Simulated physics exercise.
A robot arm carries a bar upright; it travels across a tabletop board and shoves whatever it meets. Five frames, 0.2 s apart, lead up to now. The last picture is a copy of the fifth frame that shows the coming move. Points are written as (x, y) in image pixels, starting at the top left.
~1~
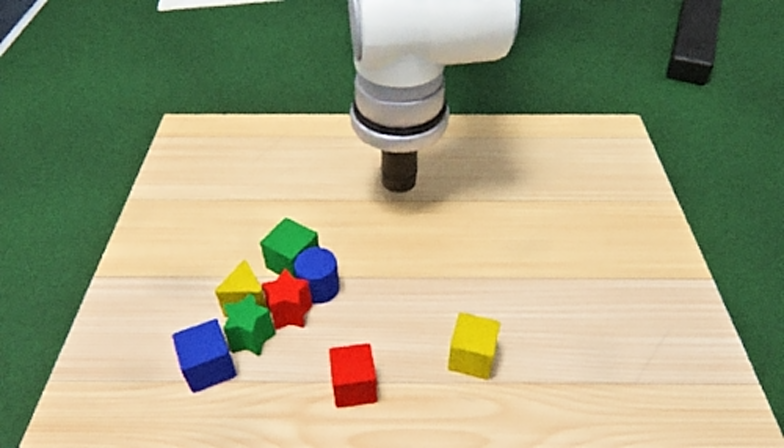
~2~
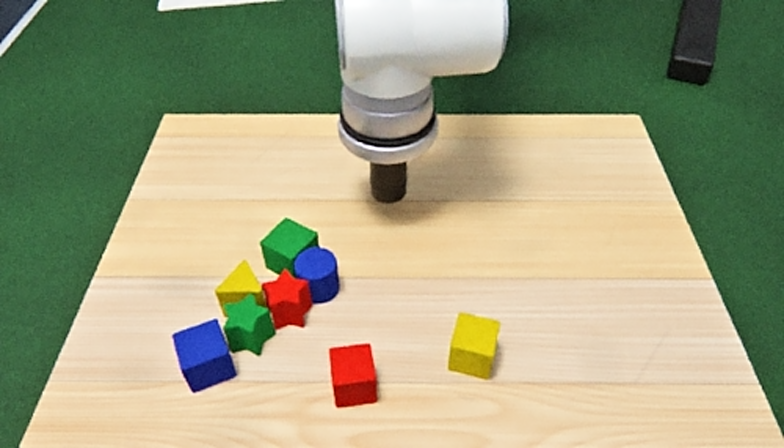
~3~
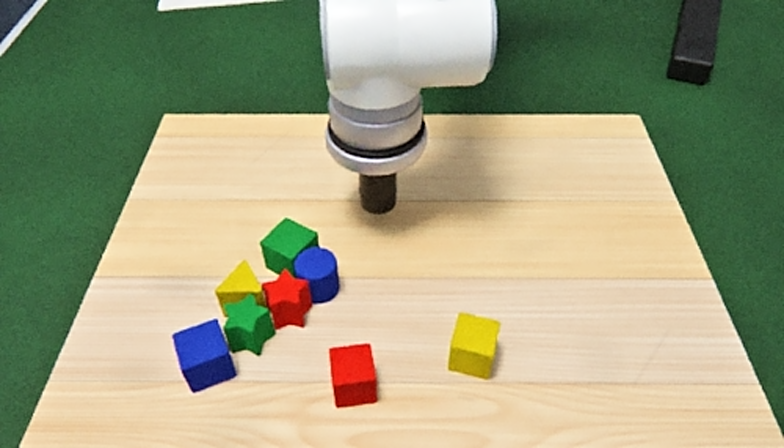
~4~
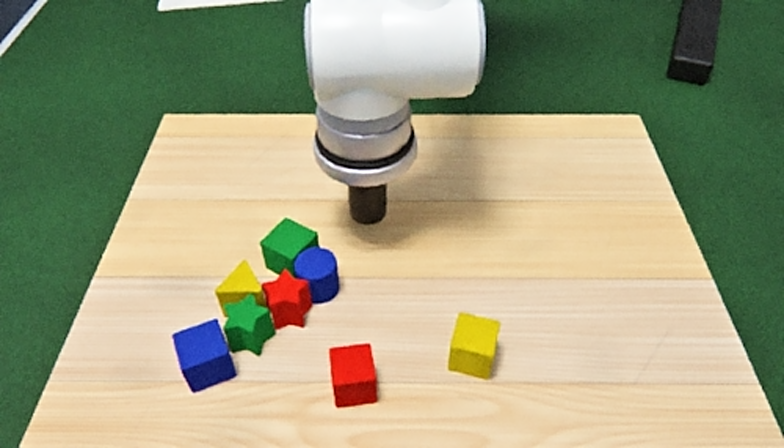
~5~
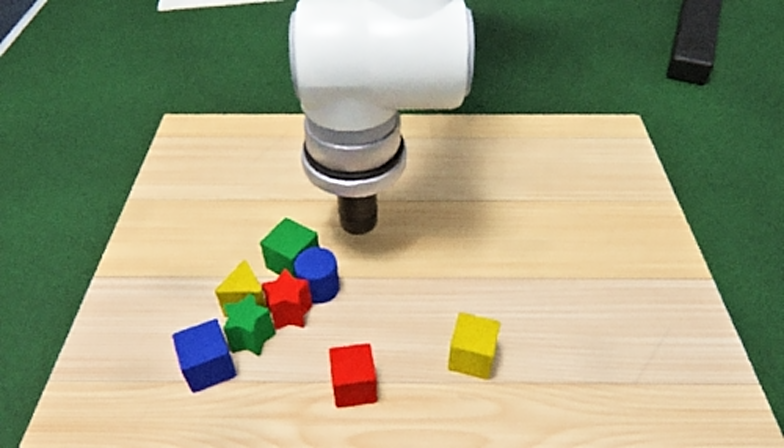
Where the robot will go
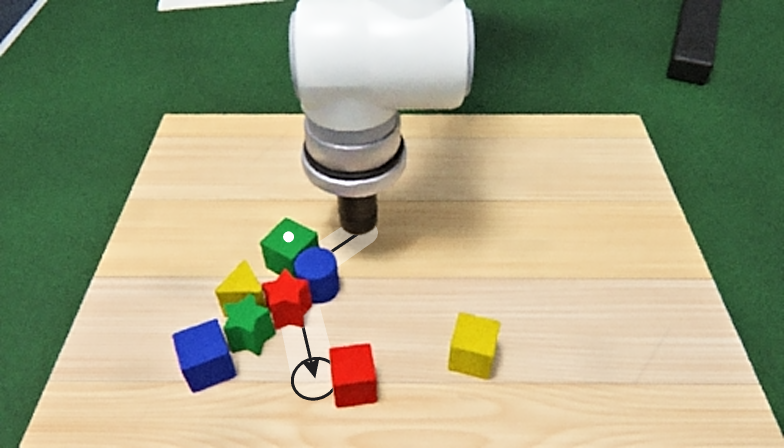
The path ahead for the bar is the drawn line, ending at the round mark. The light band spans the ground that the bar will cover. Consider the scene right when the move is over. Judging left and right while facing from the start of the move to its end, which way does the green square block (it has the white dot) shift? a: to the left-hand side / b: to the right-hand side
The answer is b.
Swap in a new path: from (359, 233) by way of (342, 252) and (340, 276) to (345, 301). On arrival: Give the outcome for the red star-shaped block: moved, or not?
It moves.
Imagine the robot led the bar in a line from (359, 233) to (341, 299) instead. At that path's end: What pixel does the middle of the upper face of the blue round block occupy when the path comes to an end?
The middle of its upper face will lie at (300, 293).
The line goes from (359, 233) by way of (312, 267) and (301, 318) to (315, 378); the dot is on the green square block.
The first path, step by step. One third of the way, bar at (310, 256); red star-shaped block at (282, 295), turned 10° clockwise; green square block at (263, 244), turned 30° clockwise; blue round block at (311, 272).
Two thirds of the way, bar at (299, 309); yellow three-sided block at (230, 281), turned 30° anticlockwise; red star-shaped block at (282, 335), turned 65° clockwise; green square block at (255, 251), turned 65° clockwise; blue round block at (329, 317).
At the end, bar at (313, 369); yellow three-sided block at (230, 281), turned 30° anticlockwise; red star-shaped block at (273, 377), turned 95° clockwise; green square block at (255, 251), turned 65° clockwise; blue round block at (358, 348); red square block at (375, 389).
